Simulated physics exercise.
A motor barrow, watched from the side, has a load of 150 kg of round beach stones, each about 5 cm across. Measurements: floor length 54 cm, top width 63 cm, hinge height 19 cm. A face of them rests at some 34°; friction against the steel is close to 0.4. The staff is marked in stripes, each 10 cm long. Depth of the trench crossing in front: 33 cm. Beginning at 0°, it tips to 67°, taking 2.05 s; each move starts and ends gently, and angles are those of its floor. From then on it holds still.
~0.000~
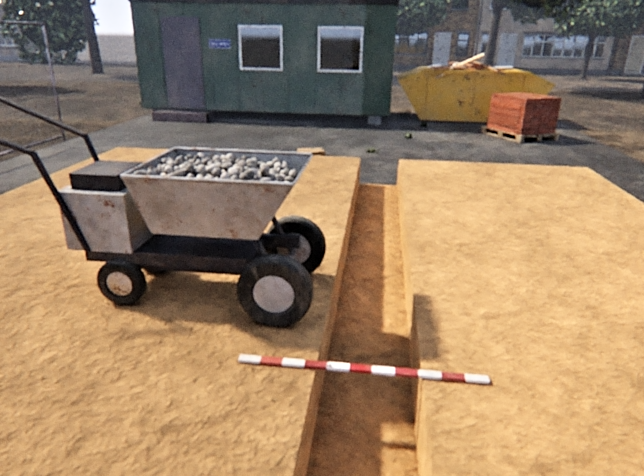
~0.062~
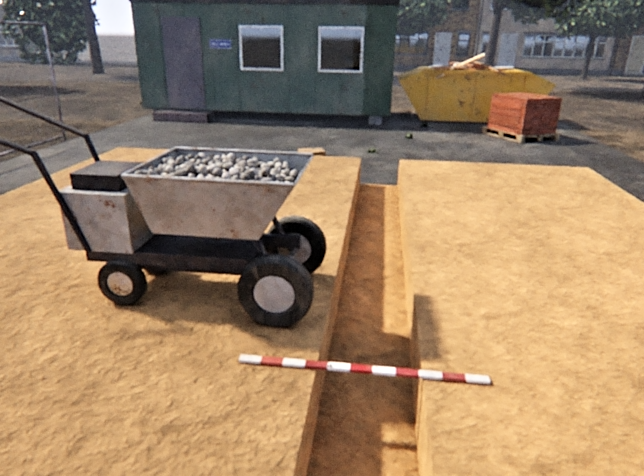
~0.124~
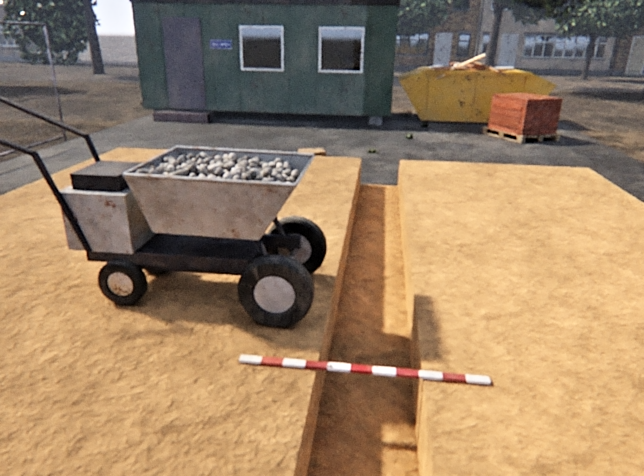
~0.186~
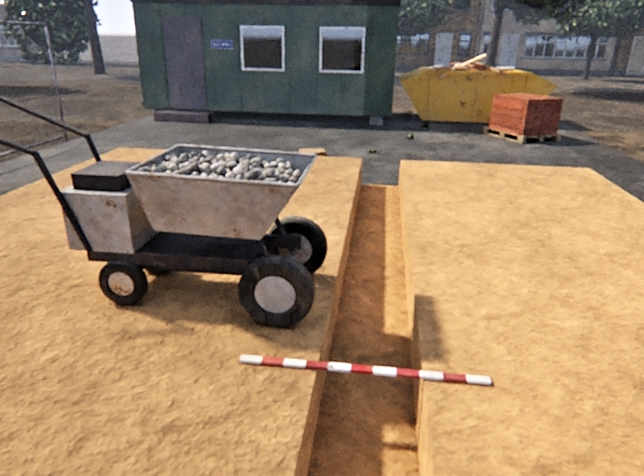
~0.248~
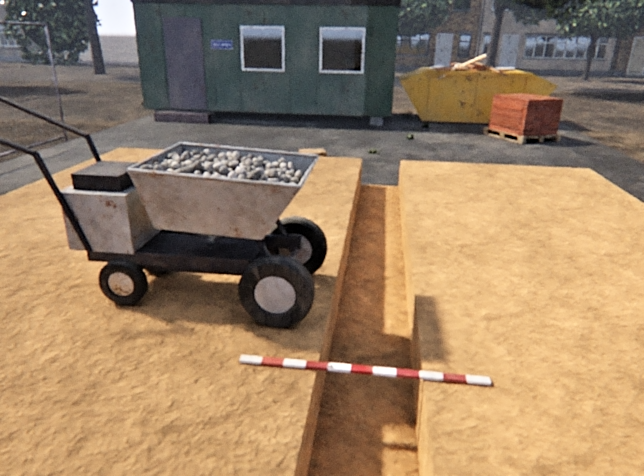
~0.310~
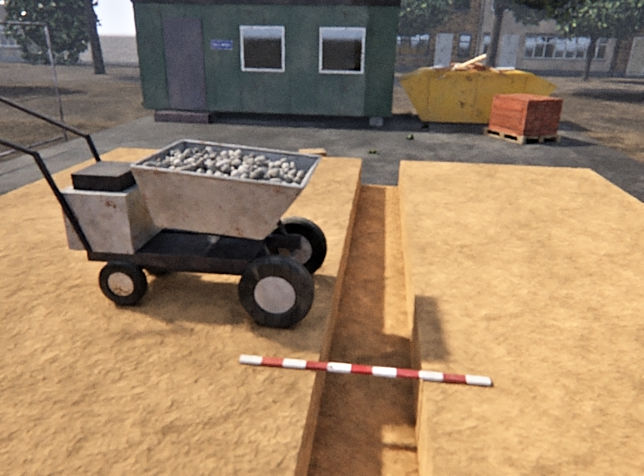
On a sandy building site in front of a green cabin and a yellow waste container, a motor barrow loaded with round grey stones stands beside a narrow trench crossed by a red-and-white pole. Its skip starts level, then tilts very slightly towards the trench, while the wheels stay still.
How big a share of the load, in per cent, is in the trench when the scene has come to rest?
A share of about 53 percent.
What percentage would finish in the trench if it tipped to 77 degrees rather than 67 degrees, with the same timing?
In that case around 40 percent.
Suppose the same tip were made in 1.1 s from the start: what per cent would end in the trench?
45 %.
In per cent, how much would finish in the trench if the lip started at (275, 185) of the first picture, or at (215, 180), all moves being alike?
I'd expect some 70 per cent, then some 100.
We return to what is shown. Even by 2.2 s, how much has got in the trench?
Close to 15 per cent at that time.
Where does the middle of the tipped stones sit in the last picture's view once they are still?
Middle at around (410, 326), I'd say.
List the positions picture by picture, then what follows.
Lip at (293, 185), floor tilted 0°, highest stones at (208, 163), in the first picture.
The skip is at 0°, its lip at (294, 185); the top of the load is at (199, 163); the stones move at 0.1 m/s on average, in the second picture.
The skip is at 1°, its lip at (296, 186); the top of the load is at (200, 162); the stones move at 0.1 m/s on average, in the third picture.
Lip at (298, 186), floor tilted 2°, highest stones at (198, 161); the stones move at 0.2 m/s on average, in the fourth picture.
The skip is at 3°, its lip at (301, 187); the top of the load is at (193, 159); the stones move at 0.2 m/s on average, in the fifth picture.
The skip is at 4°, its lip at (303, 188); the top of the load is at (192, 156); the stones move at 0.2 m/s on average, in the sixth picture.
After 1.5 s the floor is at 57°; 98 % in the skip, 2 % in the trench; the foremost stones are at (412, 272).
After 2.2 s the floor is at 67°; 51 % in the skip, 15 % in the trench, 34 % past the trench; the foremost stones are at (539, 316).
After 2.5 s the floor is at 67°; 31 % in the skip, 23 % in the trench, 47 % past the trench; the foremost stones are at (612, 318).
After 4.4 s the floor is at 67°; 0 % in the skip, 53 % in the trench, 47 % past the trench; the foremost stones are past the picture's edge.
